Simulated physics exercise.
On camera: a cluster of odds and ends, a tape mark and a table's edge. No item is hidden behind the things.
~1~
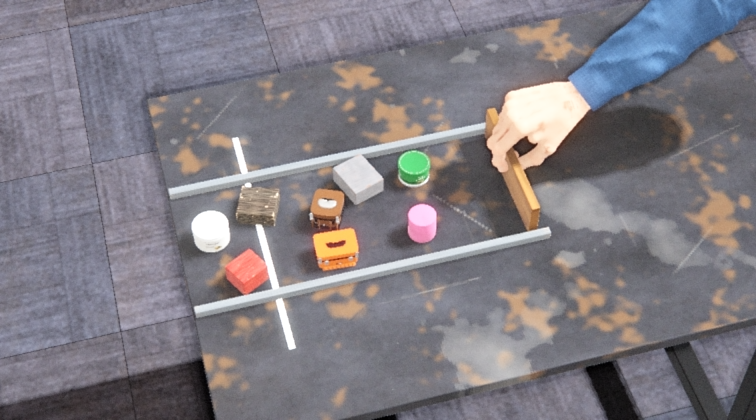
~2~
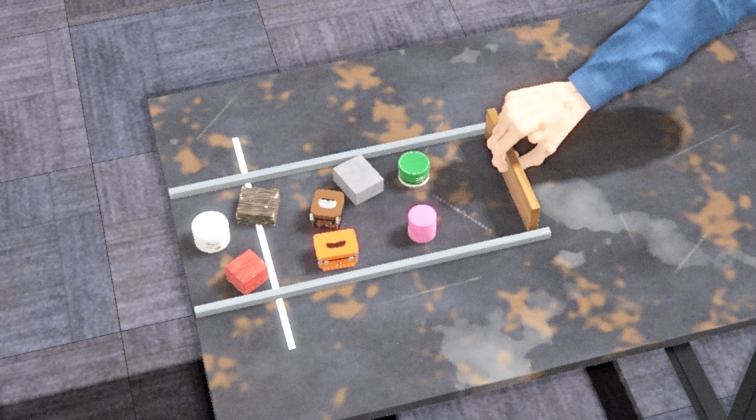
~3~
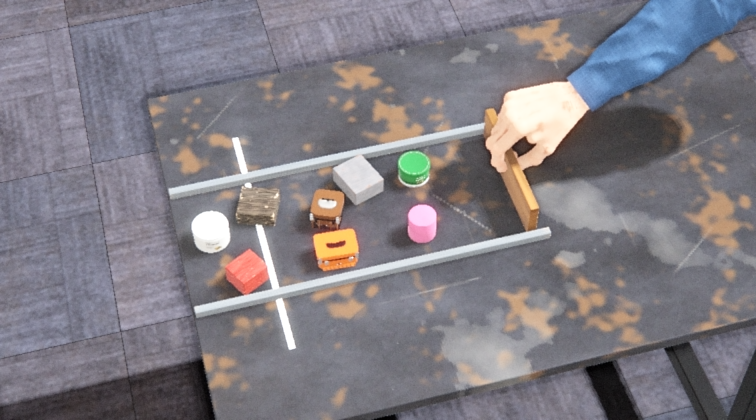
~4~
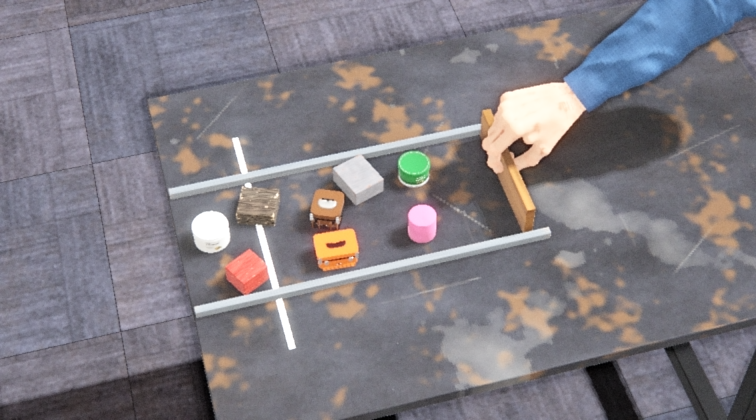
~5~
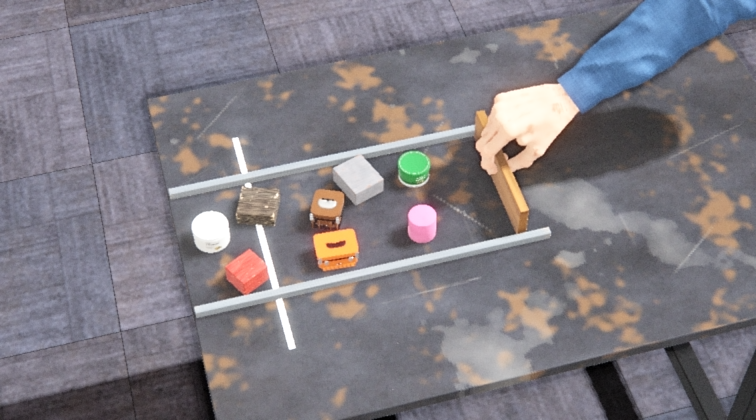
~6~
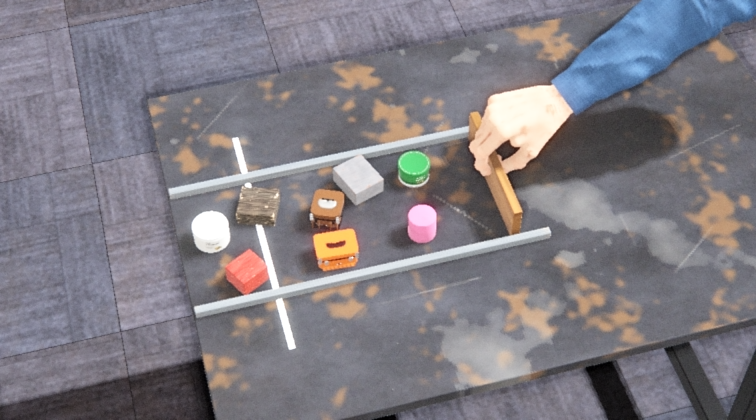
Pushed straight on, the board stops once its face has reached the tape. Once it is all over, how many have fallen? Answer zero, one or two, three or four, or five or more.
When it is over, one or two have fallen.
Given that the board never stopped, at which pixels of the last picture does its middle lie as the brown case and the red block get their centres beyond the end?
Middle: Roughly (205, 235); roughly (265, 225).
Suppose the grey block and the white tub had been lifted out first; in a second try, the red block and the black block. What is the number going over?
In order, the numbers are 0 and 0.
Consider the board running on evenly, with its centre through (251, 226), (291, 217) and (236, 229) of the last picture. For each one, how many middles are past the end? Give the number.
2; 0; 3.
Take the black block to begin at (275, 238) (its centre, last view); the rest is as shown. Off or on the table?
Result: It remains there.
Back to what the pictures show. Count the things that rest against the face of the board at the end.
3.
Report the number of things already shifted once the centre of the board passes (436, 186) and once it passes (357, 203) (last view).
By then 1, and 5.
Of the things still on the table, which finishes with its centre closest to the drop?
That's the red block, it ends up nearest.
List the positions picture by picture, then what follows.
In the first picture, white tub (211, 232); red block (247, 272); black block (258, 206); board (511, 170); tape (262, 236).
In the second picture, red block (247, 272); orange case (336, 250).
In the third picture, black block (258, 206); brown case (328, 210).
In the fourth picture, white tub (211, 232); grey block (358, 180).
In the fifth picture, red block (247, 272); board (500, 172).
In the sixth picture, white tub (211, 232); red block (247, 272); black block (258, 206); board (494, 173); tape (262, 236).
Soon after, none off yet; white tub at rest near (211, 232); red block at rest near (247, 272); black block at rest near (258, 206).
In the end, the number that fall off is one or two; gone, black block.
